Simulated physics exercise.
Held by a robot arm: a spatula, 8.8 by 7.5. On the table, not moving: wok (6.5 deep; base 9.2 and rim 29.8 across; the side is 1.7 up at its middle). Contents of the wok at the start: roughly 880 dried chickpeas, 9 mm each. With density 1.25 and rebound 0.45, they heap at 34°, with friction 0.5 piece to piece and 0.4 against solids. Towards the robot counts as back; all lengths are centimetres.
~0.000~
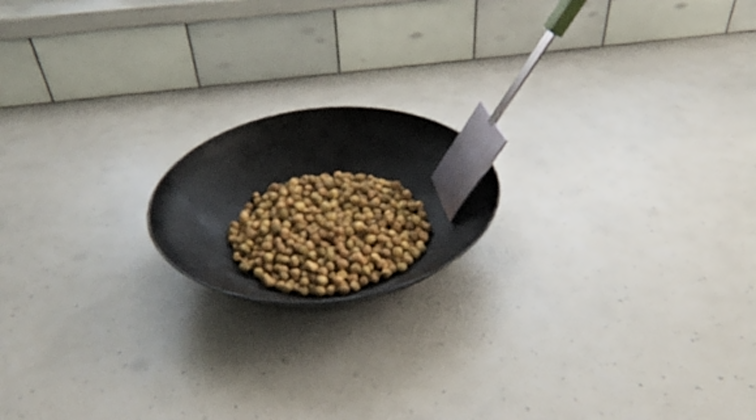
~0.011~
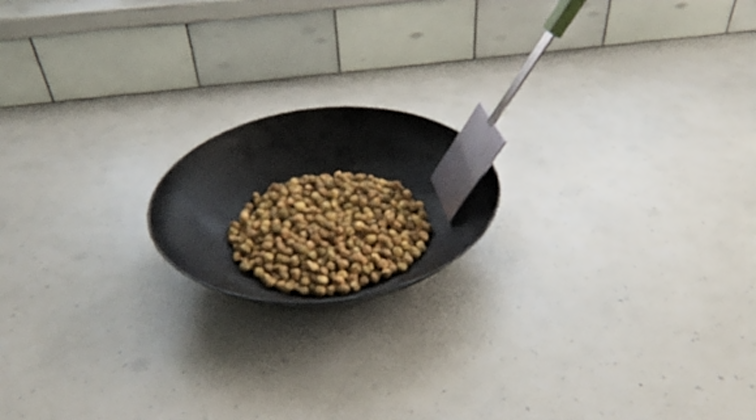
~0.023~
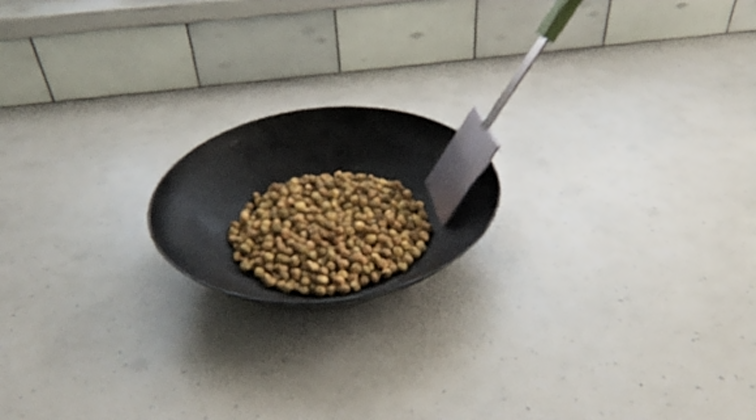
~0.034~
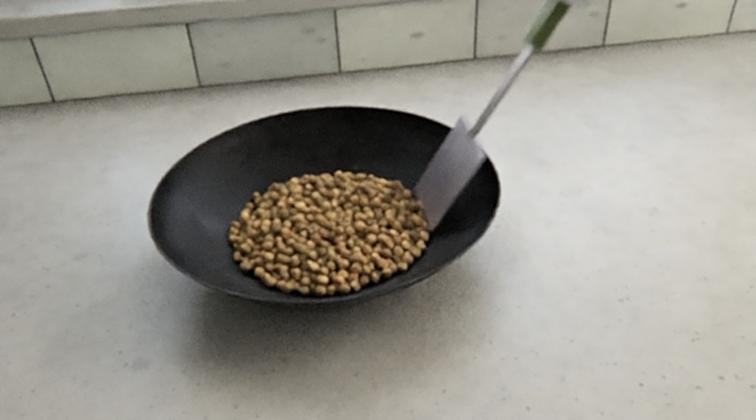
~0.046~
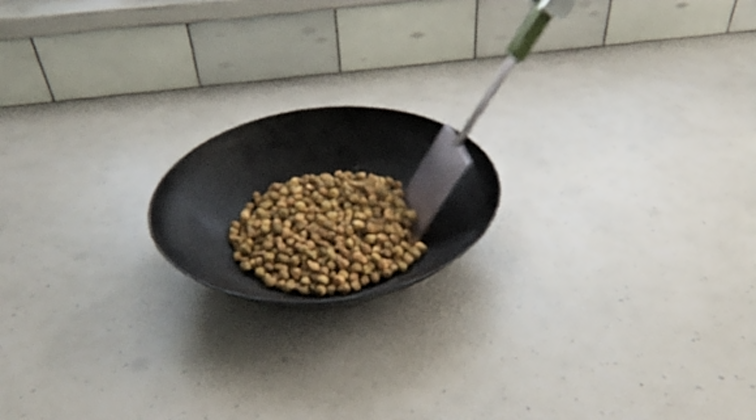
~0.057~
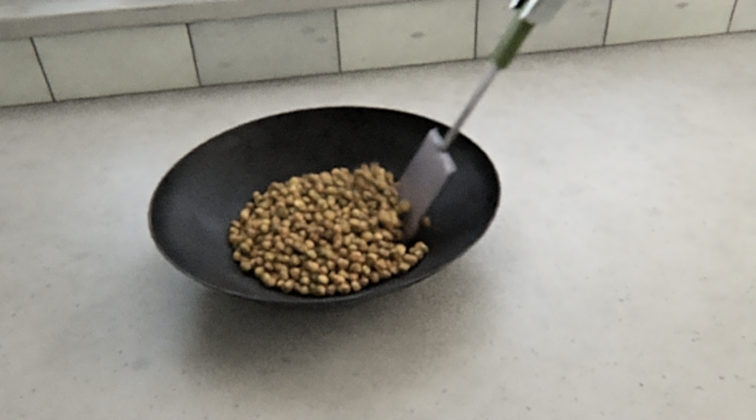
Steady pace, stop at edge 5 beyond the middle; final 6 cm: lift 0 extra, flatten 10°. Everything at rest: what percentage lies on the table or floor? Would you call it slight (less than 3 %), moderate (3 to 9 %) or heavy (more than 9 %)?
I would call it slight, less than 3 %.
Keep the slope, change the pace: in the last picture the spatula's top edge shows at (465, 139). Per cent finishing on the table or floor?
Expect about 0 per cent there.
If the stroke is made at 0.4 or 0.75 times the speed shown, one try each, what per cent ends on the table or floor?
Roughly 0 percent for the first try, 0 percent for the second.
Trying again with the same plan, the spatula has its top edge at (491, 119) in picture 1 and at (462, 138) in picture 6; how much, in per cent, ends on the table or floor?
Some 0 percent ends up on the table or floor.
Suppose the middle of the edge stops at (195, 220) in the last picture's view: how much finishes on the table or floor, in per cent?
Something close to 45 in a hundred.
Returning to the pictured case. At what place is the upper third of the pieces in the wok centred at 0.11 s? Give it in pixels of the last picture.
Near pixel (308, 211).
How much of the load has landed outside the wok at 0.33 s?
It is near 0 percent.
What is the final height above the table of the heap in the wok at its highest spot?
It reaches around 6.5 cm.
After 0.08 s, sloping 59°, highest piece 8 above the table; 882 in the wok.
After 0.11 s, sloping 56°, highest piece 10 above the table; 882 in the wok.
After 0.33 s, sloping 49°, highest piece 18 above the table; 876 in the wok, 3 on the table or floor, 3 on the blade or in flight.
After 1.38 s, sloping 49°, highest piece 6 above the table; 876 in the wok, 6 on the table or floor.
In the end, 876 in the wok, 6 on the table or floor. That is 1 % on the table or floor.
